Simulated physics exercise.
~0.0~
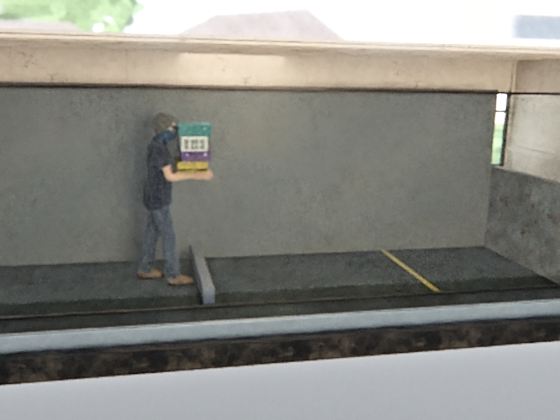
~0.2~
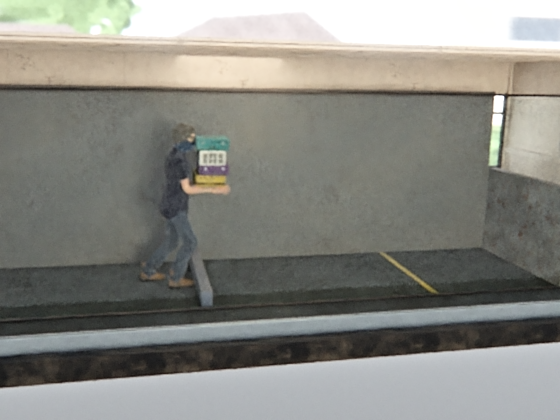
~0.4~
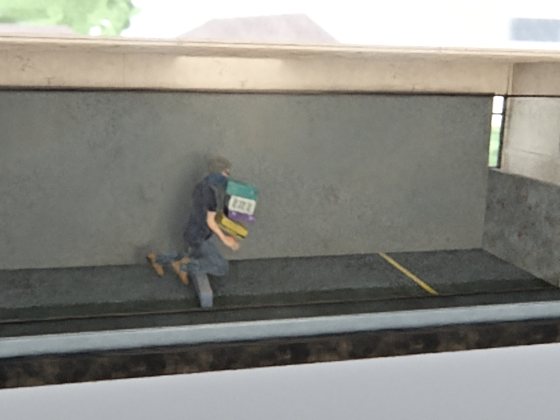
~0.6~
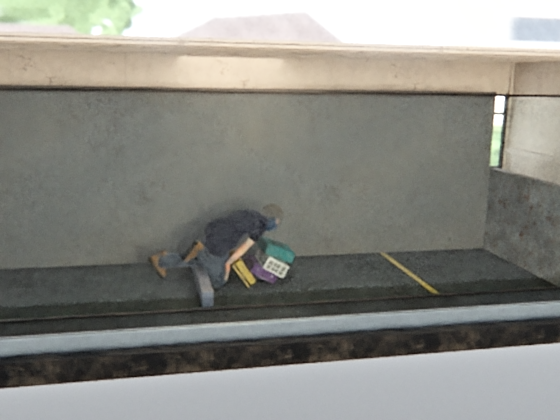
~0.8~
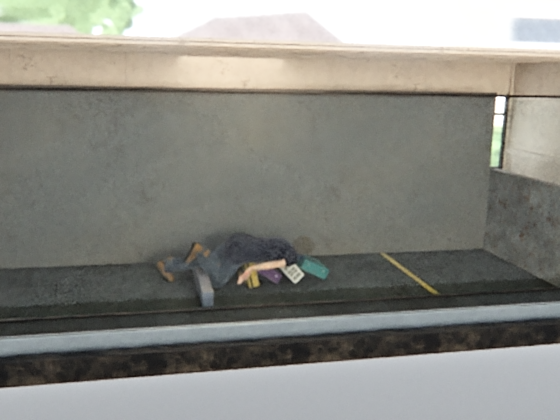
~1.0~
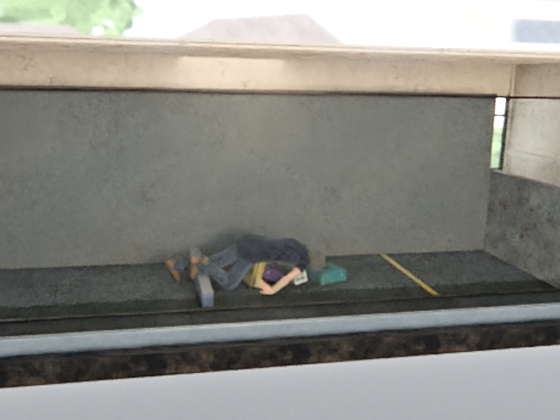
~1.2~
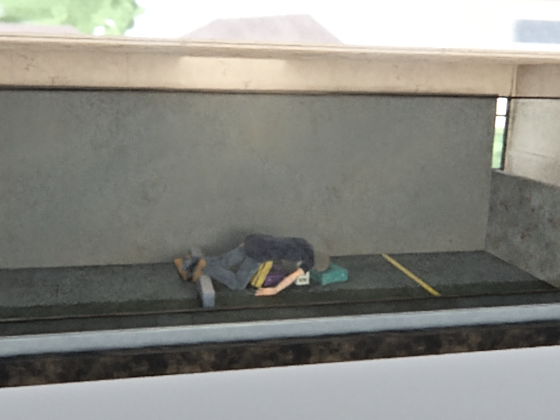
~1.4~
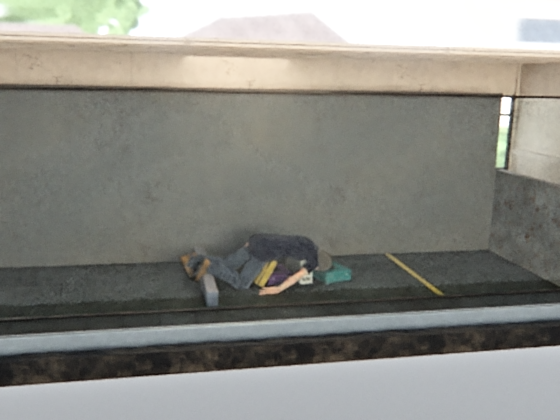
A porter carrying a stack of teal, white, purple and yellow boxes pitched forward over a low rail and crumpled to the ground with them, ending face down on the spilled boxes, all short of the yellow line.
